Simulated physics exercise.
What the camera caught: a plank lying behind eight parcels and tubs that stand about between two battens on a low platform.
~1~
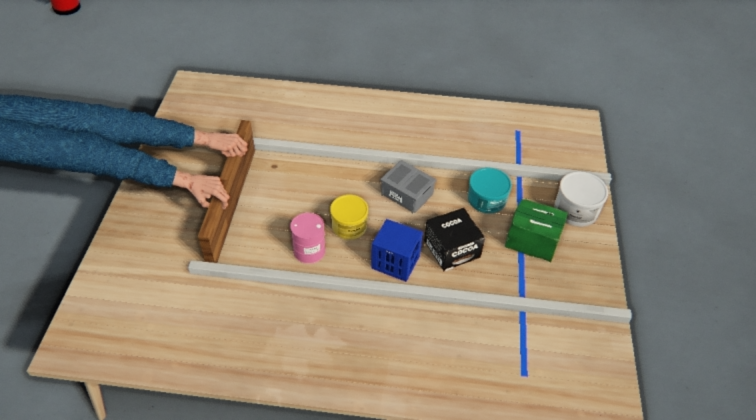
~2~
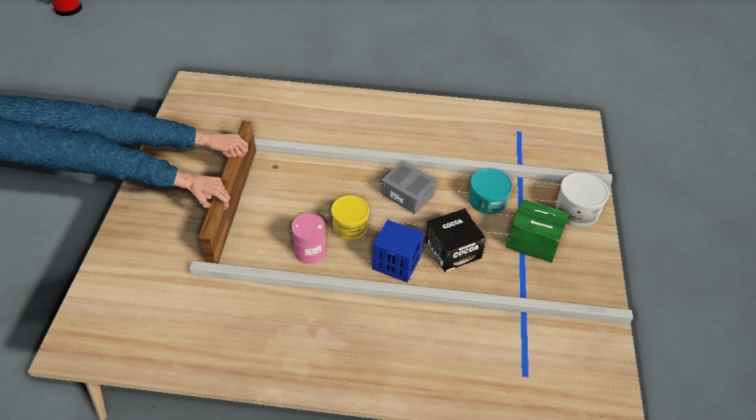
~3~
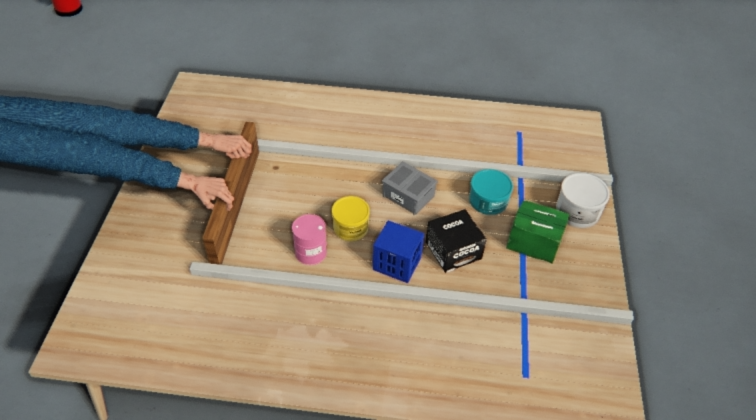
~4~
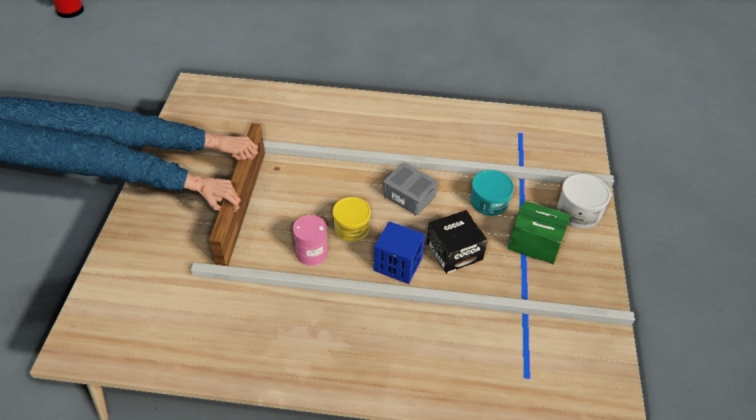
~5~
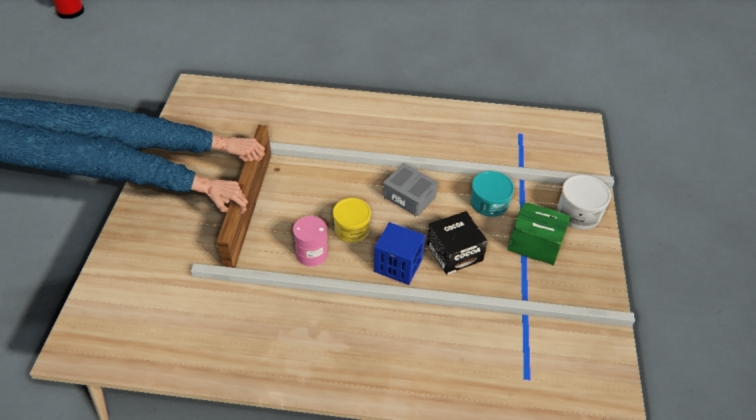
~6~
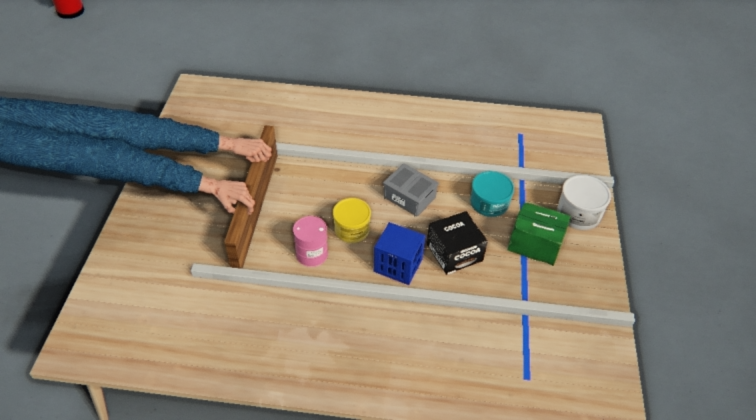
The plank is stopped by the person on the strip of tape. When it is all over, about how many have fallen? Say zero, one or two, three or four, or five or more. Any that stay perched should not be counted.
When it is all over, the number fallen is one or two.
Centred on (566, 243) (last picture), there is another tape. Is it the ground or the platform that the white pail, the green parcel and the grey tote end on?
Check: The white pail takes the fall; the green parcel takes the fall; the grey tote remains in place.
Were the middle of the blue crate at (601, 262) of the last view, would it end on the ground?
Result: It stays aboard.
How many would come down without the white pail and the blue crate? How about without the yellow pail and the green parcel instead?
Result: 0, then 1.
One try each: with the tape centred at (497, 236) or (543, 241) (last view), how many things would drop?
Tallies in order: 0 and 2.
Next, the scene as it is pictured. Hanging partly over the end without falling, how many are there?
It's 0.
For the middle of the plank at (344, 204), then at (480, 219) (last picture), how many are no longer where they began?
Counting first: 2, next 8.
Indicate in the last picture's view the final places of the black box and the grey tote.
The black box comes to rest close to (586, 249), while the grey tote rests close to (546, 195).
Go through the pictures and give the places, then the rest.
In the first picture, white pail (580, 199); green parcel (536, 230); turquoise pail (489, 191); plank (229, 189); tape (521, 235).
In the second picture, green parcel (537, 231); black box (455, 240).
In the third picture, turquoise pail (490, 192); pink canister (310, 240).
In the fourth picture, white pail (583, 202); blue crate (399, 253).
In the fifth picture, green parcel (539, 233); plank (247, 194).
In the sixth picture, white pail (583, 203); green parcel (539, 234); turquoise pail (492, 194); plank (254, 195); tape (524, 238).
A little later, none off yet; white pail at rest near (583, 203); green parcel at rest near (539, 234); turquoise pail at rest near (492, 194).
Next, none off yet; white pail at rest near (583, 203); green parcel moving near (540, 234); turquoise pail shifted a little near (499, 195).
When it is over, the number that fall off is one or two; down, green parcel and white pail.
